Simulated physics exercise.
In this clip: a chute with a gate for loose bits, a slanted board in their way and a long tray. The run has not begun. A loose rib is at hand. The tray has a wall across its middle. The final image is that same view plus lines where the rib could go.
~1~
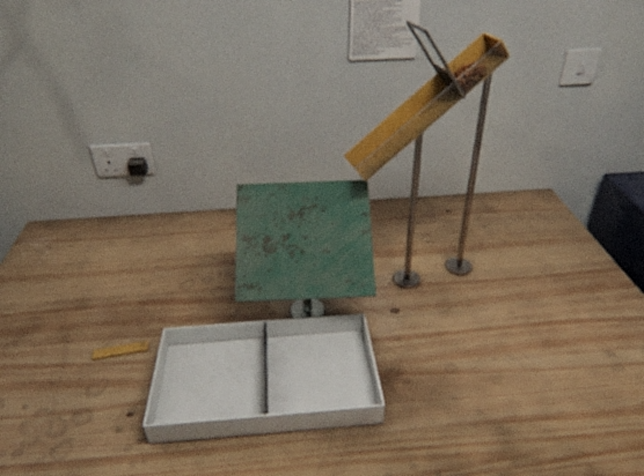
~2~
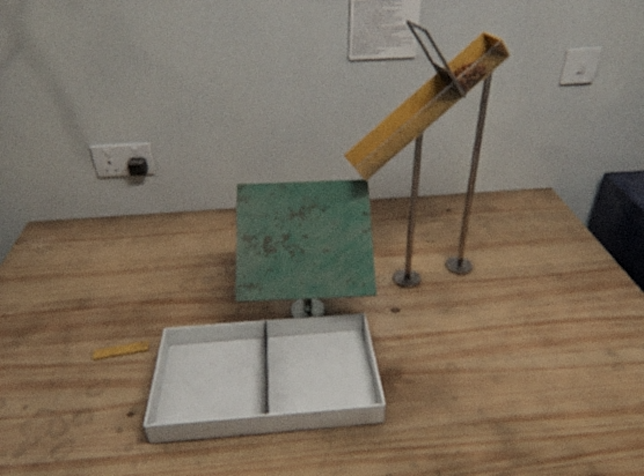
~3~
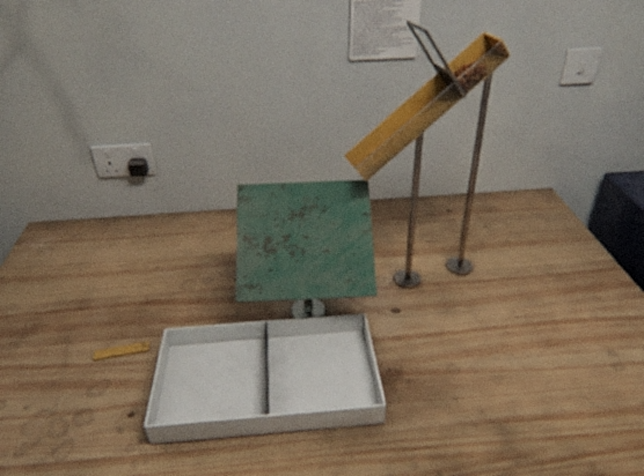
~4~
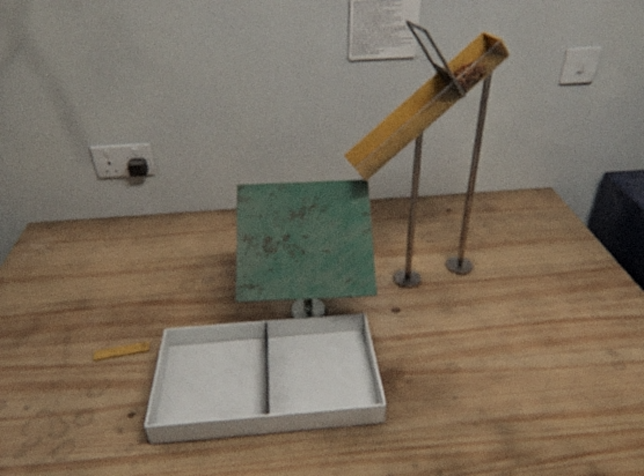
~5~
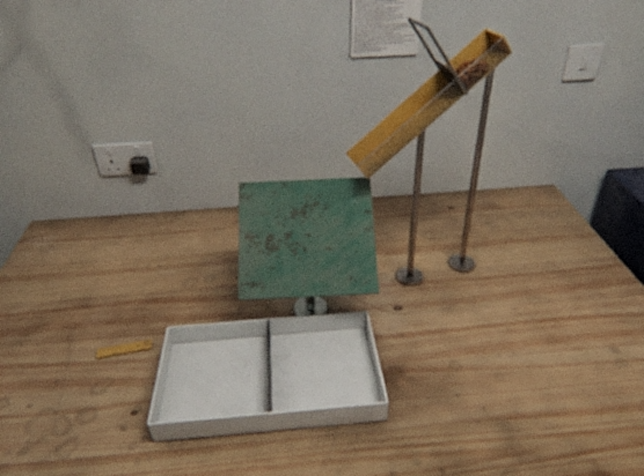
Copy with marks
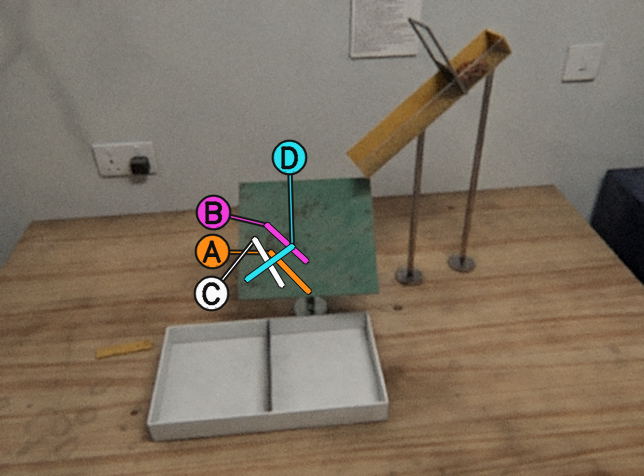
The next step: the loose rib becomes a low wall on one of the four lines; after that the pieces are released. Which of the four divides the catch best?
It is D.
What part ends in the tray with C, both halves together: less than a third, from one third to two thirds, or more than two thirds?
It is more than two thirds.
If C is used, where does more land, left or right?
More lands on the right.
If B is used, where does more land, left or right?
Right.
On the marked copy, line A from (270, 252) to (308, 291); line B from (267, 225) to (305, 260); line C from (254, 239) to (281, 284); line D from (292, 246) to (247, 279).
With A, of what is caught, about a tenth in the left half, the larger part in the right.
With B, of what is caught, about a tenth in the left half, almost all in the right.
With C, of what is caught, just a few in the left half, almost all in the right.
With D, of what is caught, roughly half in the left half, roughly half in the right.
